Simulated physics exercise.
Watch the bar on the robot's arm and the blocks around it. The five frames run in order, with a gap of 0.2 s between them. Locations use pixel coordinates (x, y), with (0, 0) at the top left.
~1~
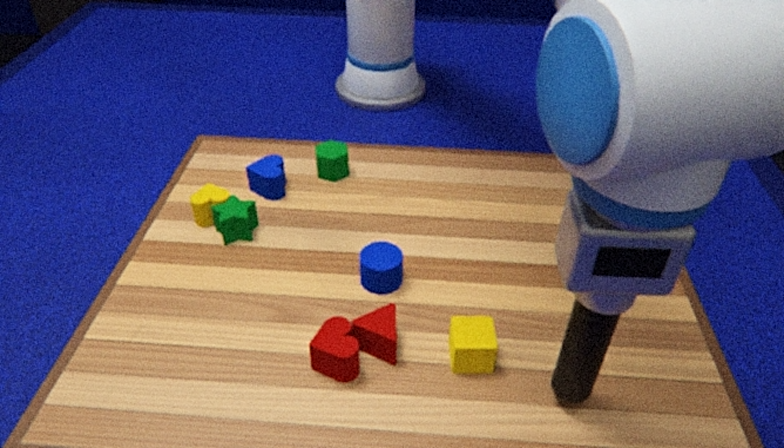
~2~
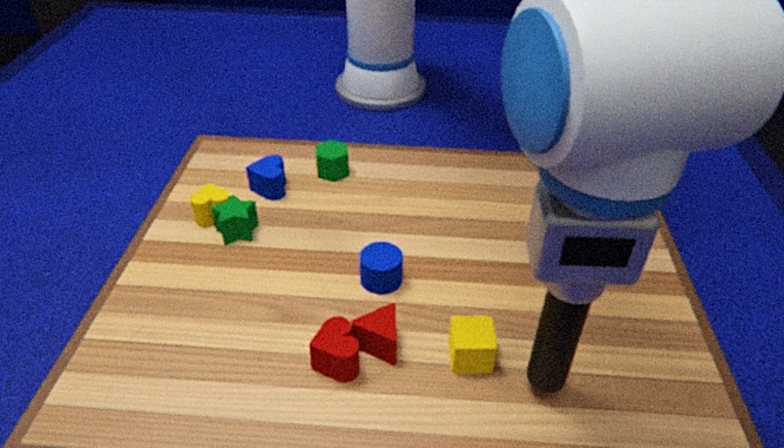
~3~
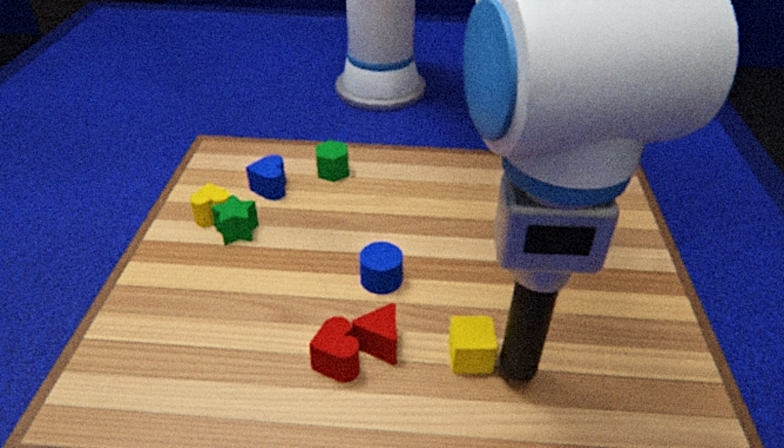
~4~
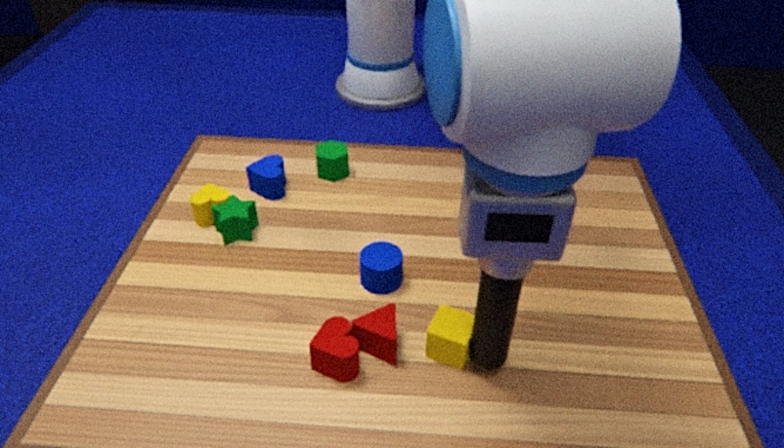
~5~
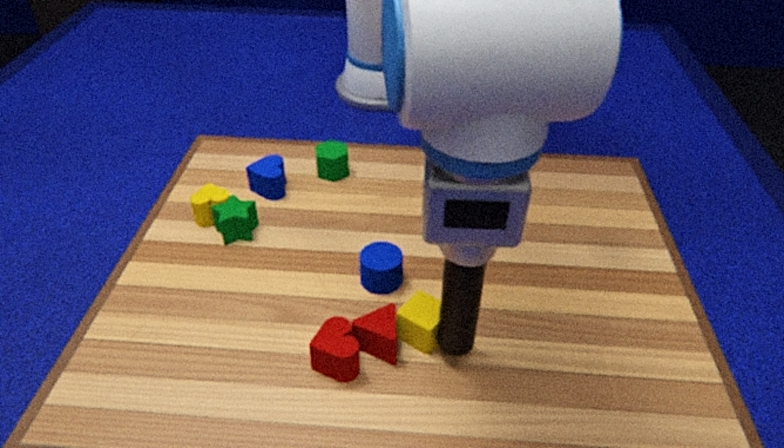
On a striped wooden board, a robot arm's dark bar moving left and pushing a yellow cube toward the red blocks.
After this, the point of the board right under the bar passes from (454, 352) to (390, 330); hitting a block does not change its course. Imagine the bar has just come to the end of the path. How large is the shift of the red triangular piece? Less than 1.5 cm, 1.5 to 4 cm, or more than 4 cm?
Distance: 1.5 to 4 cm.
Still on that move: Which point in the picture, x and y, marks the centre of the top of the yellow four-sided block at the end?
Put as a pixel place, it's (384, 278).
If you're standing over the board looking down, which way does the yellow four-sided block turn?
It is turned clockwise.
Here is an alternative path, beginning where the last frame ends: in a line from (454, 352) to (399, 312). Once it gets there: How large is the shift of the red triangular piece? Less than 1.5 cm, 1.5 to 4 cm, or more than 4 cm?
Answer: Less than 1.5 cm.
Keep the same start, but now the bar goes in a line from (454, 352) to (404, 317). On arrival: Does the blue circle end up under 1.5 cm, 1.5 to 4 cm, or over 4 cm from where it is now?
Net shift: 1.5 to 4 cm.
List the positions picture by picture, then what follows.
Bar tip at (571, 388); block tops, red heart-shaped block at (336, 337); red triangular piece at (380, 321); blue circle at (381, 255); yellow four-sided block at (474, 332), in the first frame.
Bar at (546, 378); blocks unchanged, in the second frame.
Bar at (518, 368); blocks unchanged, in the third frame.
Bar at (488, 356); yellow four-sided block at (454, 323), in the fourth frame.
Bar at (455, 343); red heart-shaped block at (336, 337); red triangular piece at (380, 321); blue circle at (381, 255); yellow four-sided block at (425, 309), in the fifth frame.
The first path, step by step. Halfway along, bar at (422, 332); red triangular piece at (375, 316), turned 25° anticlockwise; yellow four-sided block at (399, 293), turned 25° clockwise.
At the end, bar at (390, 321); red heart-shaped block at (324, 338), turned 35° anticlockwise; red triangular piece at (357, 313), turned 25° anticlockwise; blue circle at (380, 250); yellow four-sided block at (384, 278), turned 50° clockwise.
